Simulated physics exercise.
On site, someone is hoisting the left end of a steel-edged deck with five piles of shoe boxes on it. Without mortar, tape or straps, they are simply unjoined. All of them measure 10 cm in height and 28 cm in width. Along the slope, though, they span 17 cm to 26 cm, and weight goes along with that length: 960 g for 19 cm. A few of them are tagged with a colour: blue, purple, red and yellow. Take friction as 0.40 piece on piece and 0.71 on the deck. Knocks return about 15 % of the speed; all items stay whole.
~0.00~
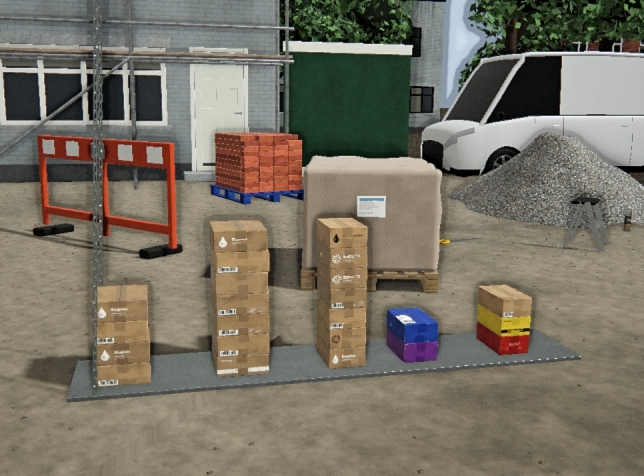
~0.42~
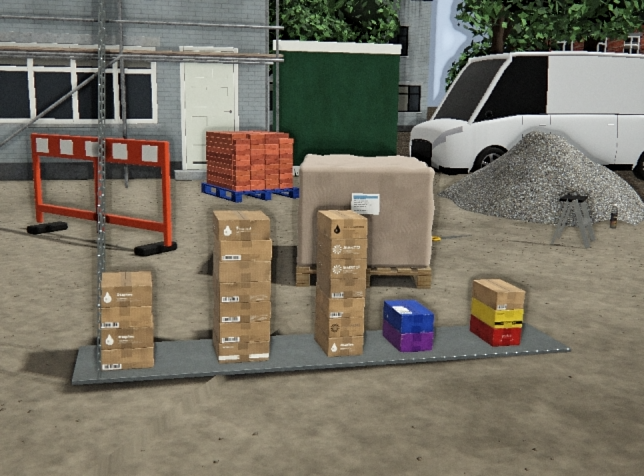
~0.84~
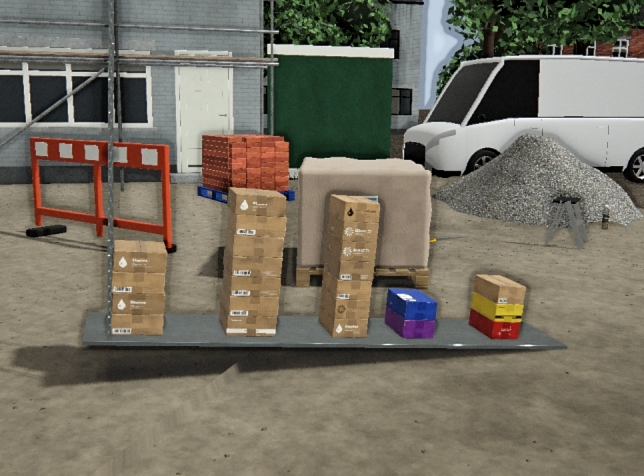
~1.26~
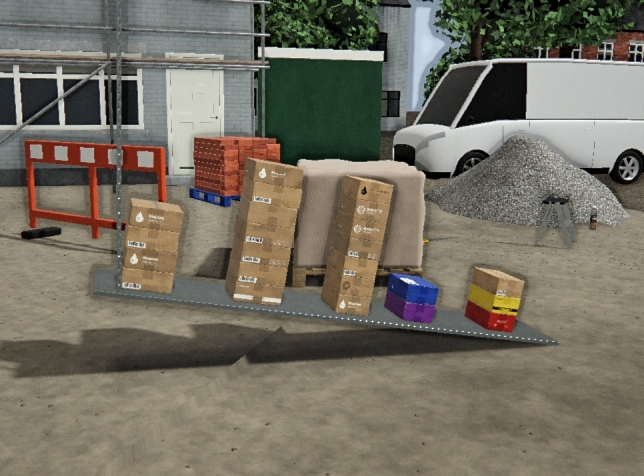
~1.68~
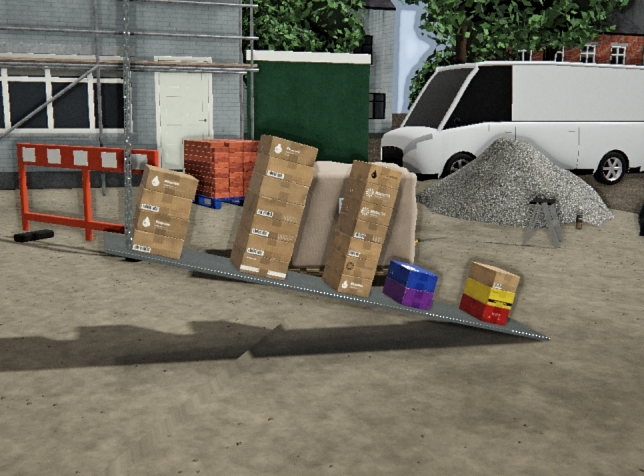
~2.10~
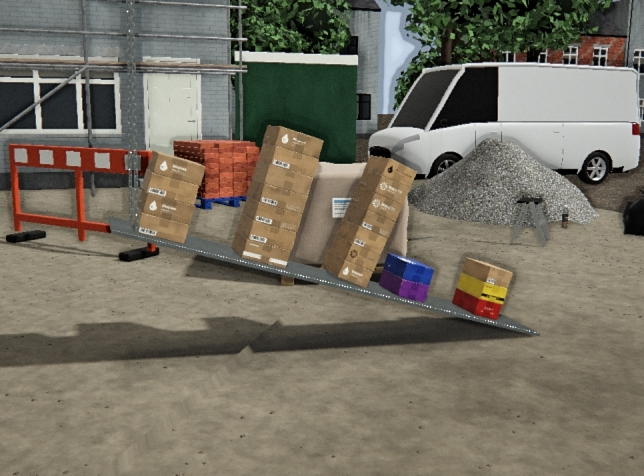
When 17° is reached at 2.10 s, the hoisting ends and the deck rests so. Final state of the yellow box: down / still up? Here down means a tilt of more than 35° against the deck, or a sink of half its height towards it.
Down.
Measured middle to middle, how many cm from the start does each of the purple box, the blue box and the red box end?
Purple 25, blue 30, red 15.
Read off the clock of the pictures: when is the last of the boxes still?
It all settles by about 3.5 s.
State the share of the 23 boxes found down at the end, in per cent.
Around 45 per cent, I'd say.
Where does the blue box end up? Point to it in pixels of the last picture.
It comes to rest around (436, 287) in the last view.
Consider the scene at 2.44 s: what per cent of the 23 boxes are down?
30 %.
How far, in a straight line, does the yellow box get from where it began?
It ends some 44 cm from where it began.
After 2.44 s, slope 17°; 7 of the 23 boxes down; yellow box unmoved.
After 2.88 s, slope 17°; 9 of the 23 boxes down; yellow box leaning 33°; blue box leaning 44°, 34 mm lower.
At rest (3.9 s), slope 17°; 10 of the 23 boxes down; yellow box on its side; blue box on its side; red box shifted 7 cm. As the last picture would show them, middles, yellow box near (528, 310), blue box near (436, 287).
